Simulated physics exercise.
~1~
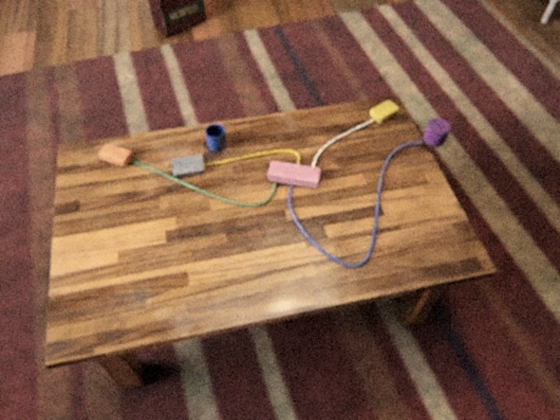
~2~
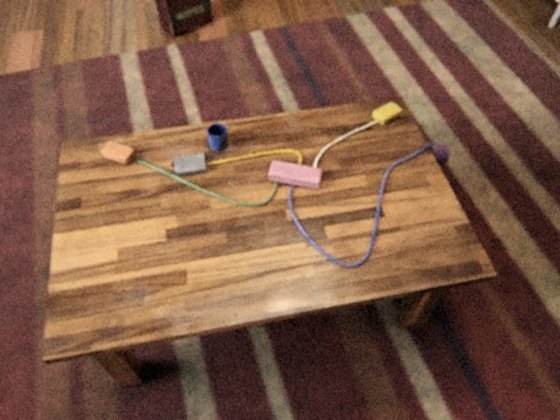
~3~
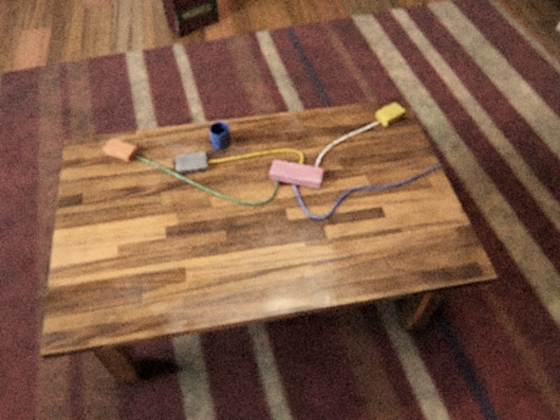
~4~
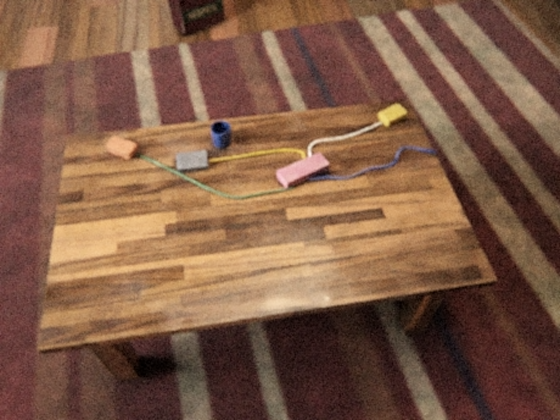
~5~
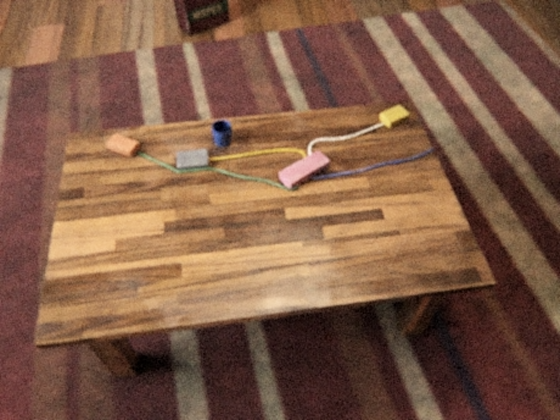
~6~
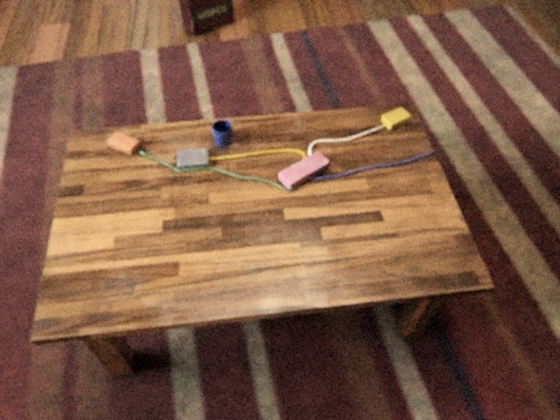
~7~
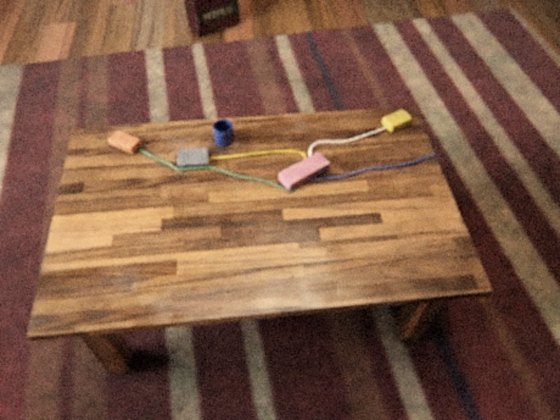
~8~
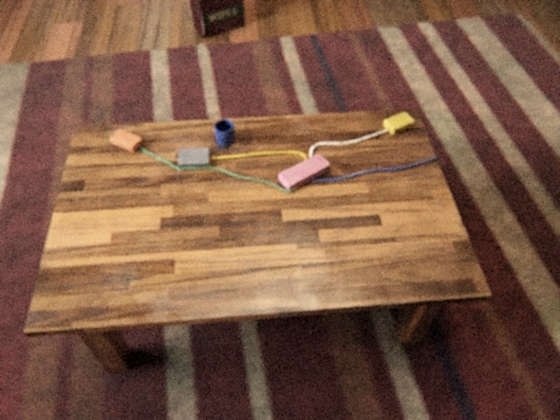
At first, a pink power strip lies on a striped wooden table, with green, yellow, white and blue cables running to an orange drive, a grey charger, a yellow phone and a purple speaker at the right edge. A blue mug stands nearby. The speaker tips over the edge and drops out of sight. Its slack blue cable sweeps up and to the right, tugging the strip, which turns and shifts slightly. The cable then straightens and settles. By the end, the strip rests at a slant, while the drive, charger, phone and mug remain in place.
